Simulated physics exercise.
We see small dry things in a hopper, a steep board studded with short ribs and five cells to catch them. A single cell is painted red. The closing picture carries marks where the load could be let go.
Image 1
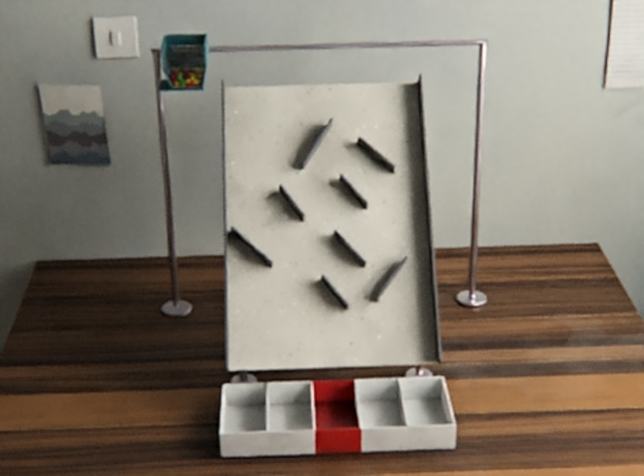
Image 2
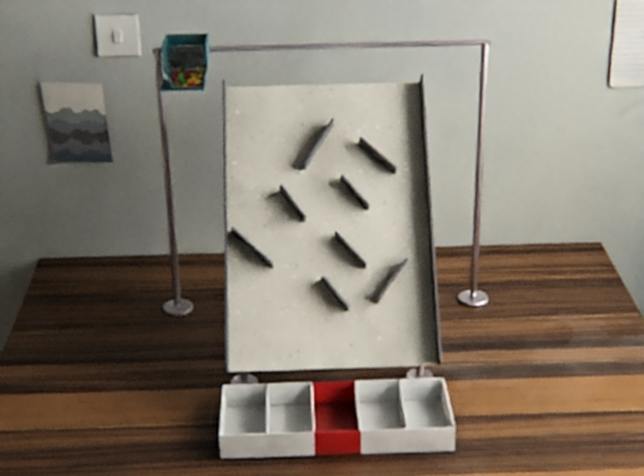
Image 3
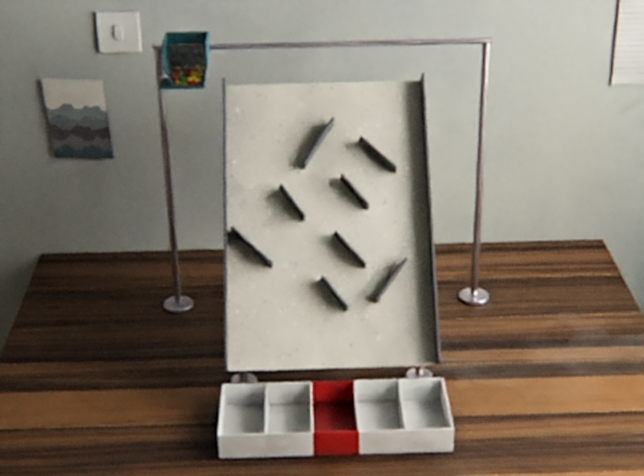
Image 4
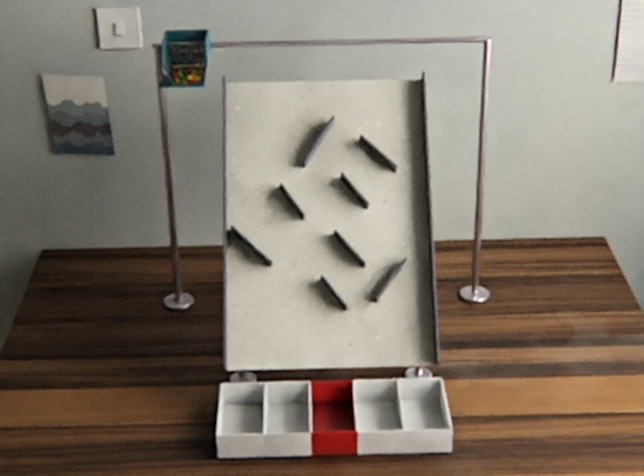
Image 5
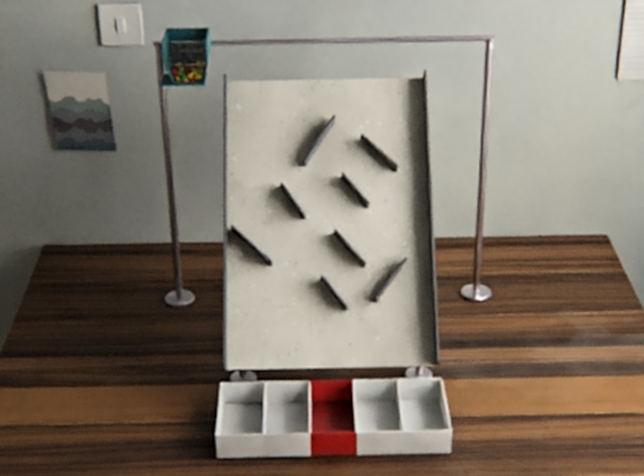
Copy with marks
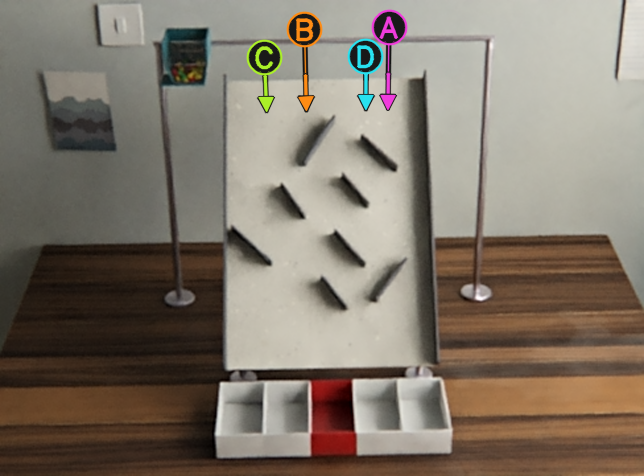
A pale, steep board with short dark ribs stood on a striped wooden table, a small hopper of colourful bits at upper left and a tray with one red cell below; nothing noticeably moved.
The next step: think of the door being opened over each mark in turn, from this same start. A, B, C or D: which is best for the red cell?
I would pick mark C.
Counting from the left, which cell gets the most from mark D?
The fifth from the left.
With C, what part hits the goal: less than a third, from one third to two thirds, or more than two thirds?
From one third to two thirds.
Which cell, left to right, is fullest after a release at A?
It is the fifth one.
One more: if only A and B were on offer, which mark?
That is mark B.
On the marked copy, mark A meets the board at (387, 104); mark B meets the board at (306, 105); mark C meets the board at (266, 106); mark D meets the board at (365, 104).
With A, just a few in the red cell, the larger part in other cells, roughly a quarter outside the box.
With B, about a tenth in the red cell, the larger part in other cells.
With C, roughly half in the red cell, roughly a third in other cells, just a few outside the box.
With D, about a tenth in the red cell, the larger part in other cells, about a tenth outside the box.
